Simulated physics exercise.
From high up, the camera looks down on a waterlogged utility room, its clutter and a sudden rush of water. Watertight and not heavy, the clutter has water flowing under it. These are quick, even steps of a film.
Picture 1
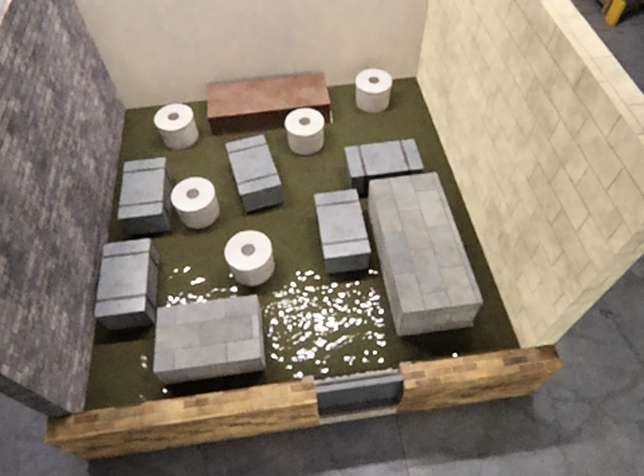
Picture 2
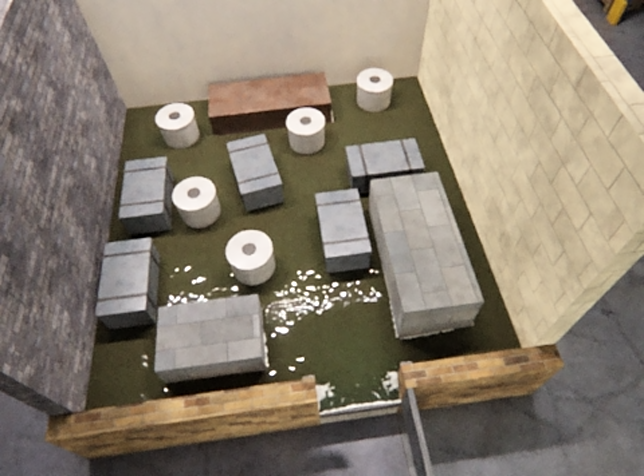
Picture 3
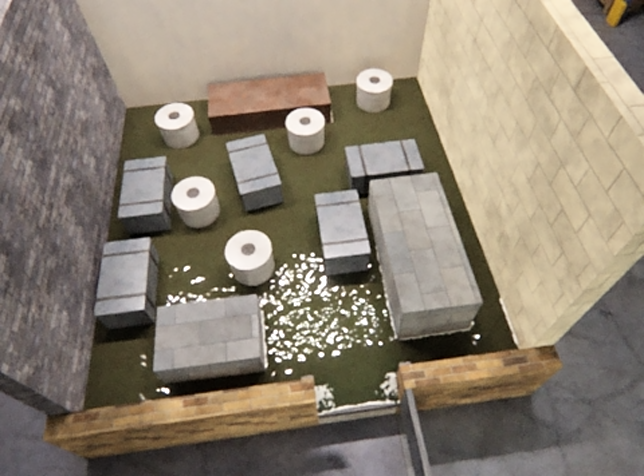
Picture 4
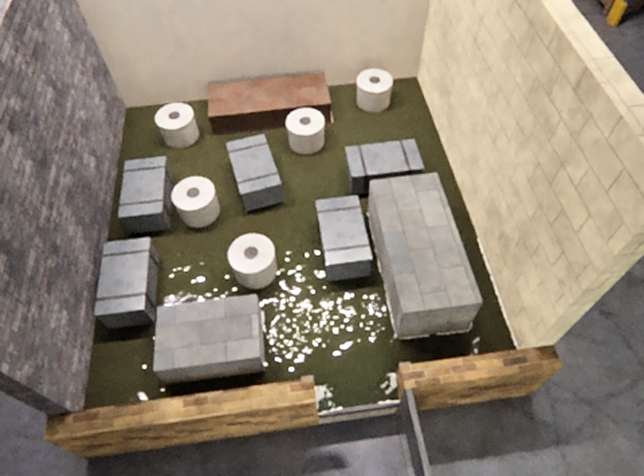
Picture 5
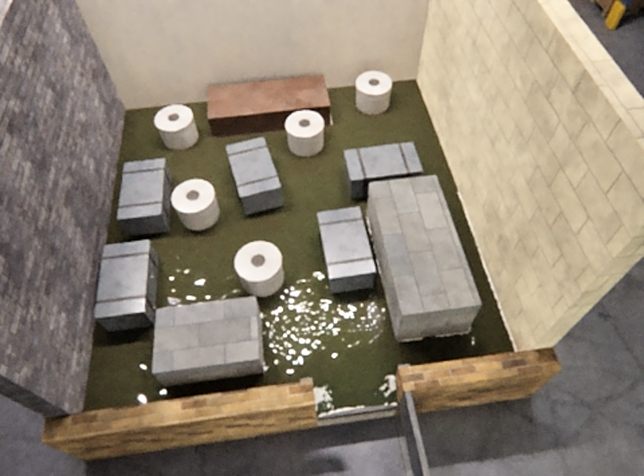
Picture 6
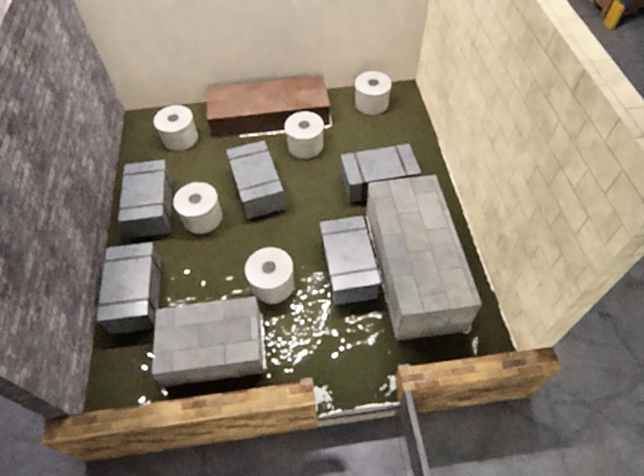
Waterlogged walled room seen from above, a front gate swinging open, water glinting, then some grey blocks and white cylinders drifting slightly forward.
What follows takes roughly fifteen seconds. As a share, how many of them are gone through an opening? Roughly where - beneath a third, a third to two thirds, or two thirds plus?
The amount is smaller than a third.
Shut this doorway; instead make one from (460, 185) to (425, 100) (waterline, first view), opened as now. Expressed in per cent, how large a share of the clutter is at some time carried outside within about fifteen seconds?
It works out at some 70 per cent of the things.
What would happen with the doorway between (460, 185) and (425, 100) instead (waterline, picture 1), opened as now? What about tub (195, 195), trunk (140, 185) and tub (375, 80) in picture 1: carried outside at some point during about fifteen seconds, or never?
First lost, second trapped, third lost.
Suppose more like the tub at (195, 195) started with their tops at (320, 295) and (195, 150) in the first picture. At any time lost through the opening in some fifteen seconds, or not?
Result, in order - escaped, stuck.
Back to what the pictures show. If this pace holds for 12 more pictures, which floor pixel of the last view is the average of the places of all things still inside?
Roughly at (272, 237) in the last view.
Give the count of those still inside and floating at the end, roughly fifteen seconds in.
Total: 10.
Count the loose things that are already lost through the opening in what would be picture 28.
I count 0.
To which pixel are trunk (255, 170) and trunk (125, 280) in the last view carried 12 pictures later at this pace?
Approximately (270, 201), and approximately (136, 303).
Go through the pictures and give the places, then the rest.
The first picture shows a trunk at (341, 222) floats; a tub at (248, 250), afloat; 0 of 10 have shifted.
The second picture shows a trunk at (342, 221) floats; a tub at (249, 249), afloat; 0 of 10 have shifted.
The third picture shows a trunk at (341, 222), afloat; a tub at (248, 250), afloat; 0 of 10 have shifted.
The fourth picture shows a trunk at (343, 228), afloat, close to its start; a tub at (251, 253) floats, close to its start; 1 of 10 have shifted.
The fifth picture shows a trunk at (345, 241), afloat, close to its start; a tub at (258, 261), afloat, close to its start; 2 of 10 have shifted.
The sixth picture shows a trunk at (349, 251) floats, a stride from its start; a tub at (269, 268) floats, close to its start; 4 of 10 have shifted.
A moment on, 0 of 10 are out; 10 afloat.
Next, 0 of 10 are out; 10 afloat.
Later, 0 of 10 are out; 10 afloat.
In the end, 0 of 10 are out; 10 afloat.
